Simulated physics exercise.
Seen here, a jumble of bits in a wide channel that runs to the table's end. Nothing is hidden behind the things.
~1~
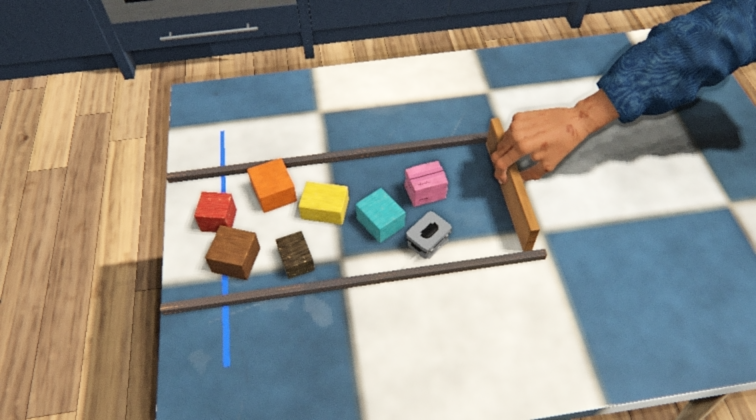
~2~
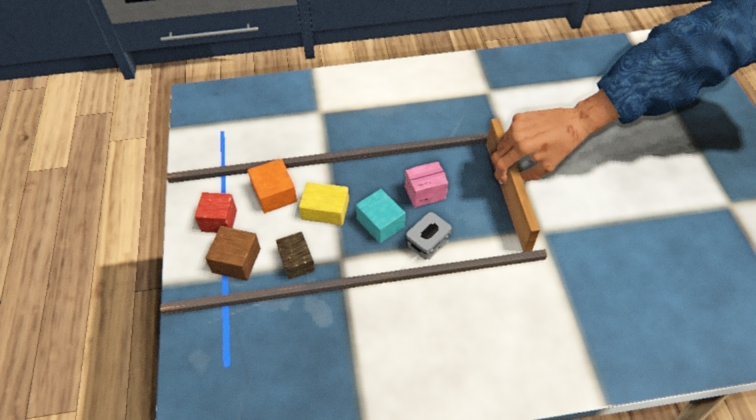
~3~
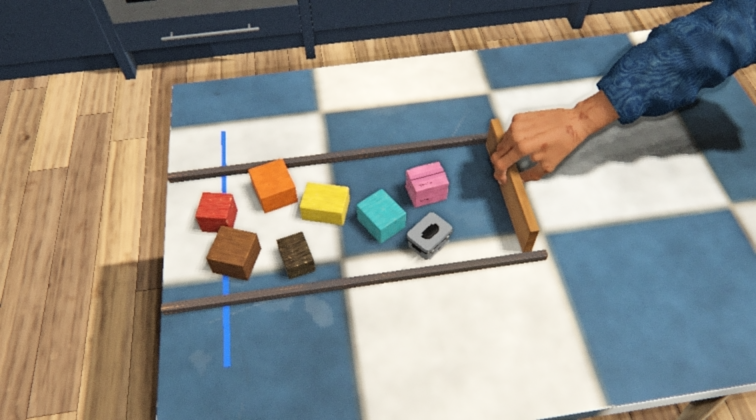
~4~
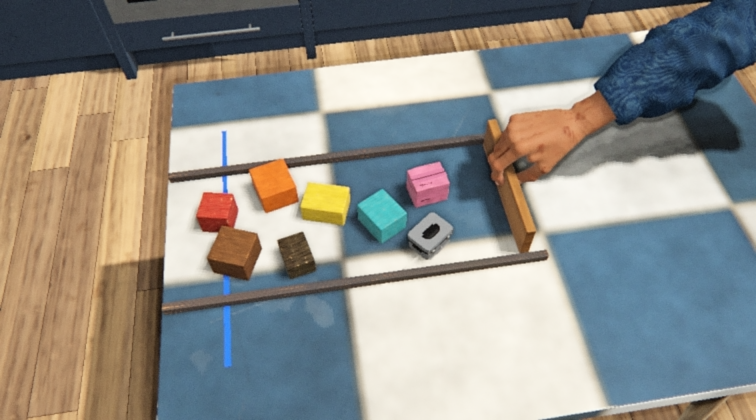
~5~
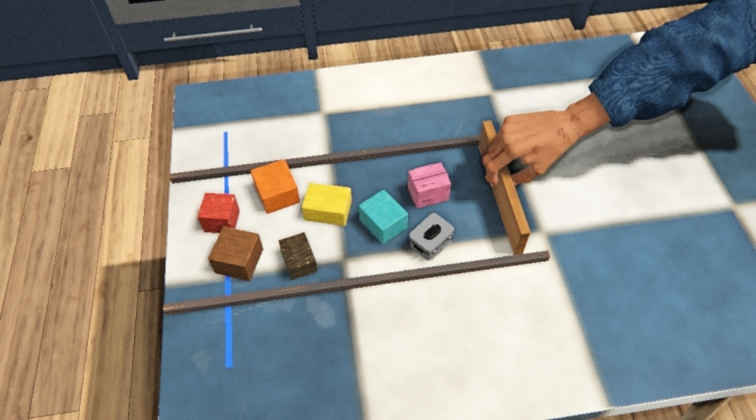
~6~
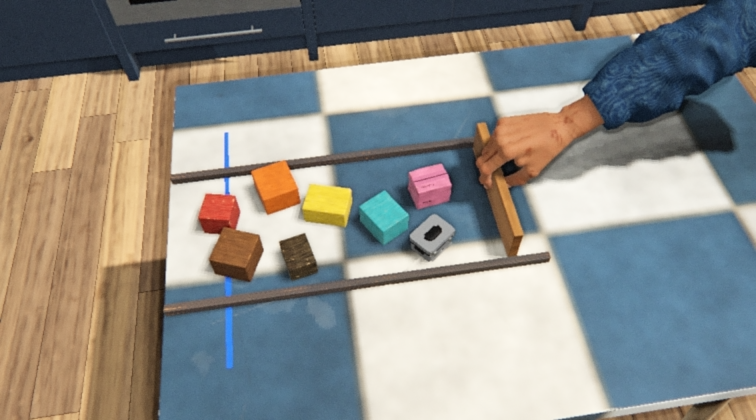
A hand in a blue sleeve slid a wooden board slightly left between two dark rails, closing a little of the gap to the scattered colourful blocks, which barely seemed to move on the checkered table.
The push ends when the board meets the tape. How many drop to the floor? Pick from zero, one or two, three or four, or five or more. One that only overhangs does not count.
The number that fall off is three or four.
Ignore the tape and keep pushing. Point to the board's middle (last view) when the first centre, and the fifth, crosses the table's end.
About (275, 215), then (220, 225).
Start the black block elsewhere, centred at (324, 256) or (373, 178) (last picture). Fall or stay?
In turn it survives; remains up.
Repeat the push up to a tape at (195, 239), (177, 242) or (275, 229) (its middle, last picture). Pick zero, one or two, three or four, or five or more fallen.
One after another: At least five; 5 or more; not one.
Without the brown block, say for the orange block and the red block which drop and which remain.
The orange block goes over, the red block goes over.
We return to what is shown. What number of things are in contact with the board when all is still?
That makes 2.
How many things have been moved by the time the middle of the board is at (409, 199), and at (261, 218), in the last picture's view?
The counts are 3 and 8.
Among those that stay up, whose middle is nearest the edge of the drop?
It is the black block.
A little later, none off yet; red block at rest near (220, 214); brown block at rest near (237, 255); orange block at rest near (276, 188).
Next, none off yet; red block at rest near (220, 214); brown block at rest near (237, 255); orange block shifted about its own width near (239, 185).
Later still, none off yet; red block shifted well along near (159, 223); brown block shifted about its own width near (186, 254); orange block shifted well along near (171, 193).
When it is over, the number that fall off is three or four; down, yellow block, orange block, brown block and red block.
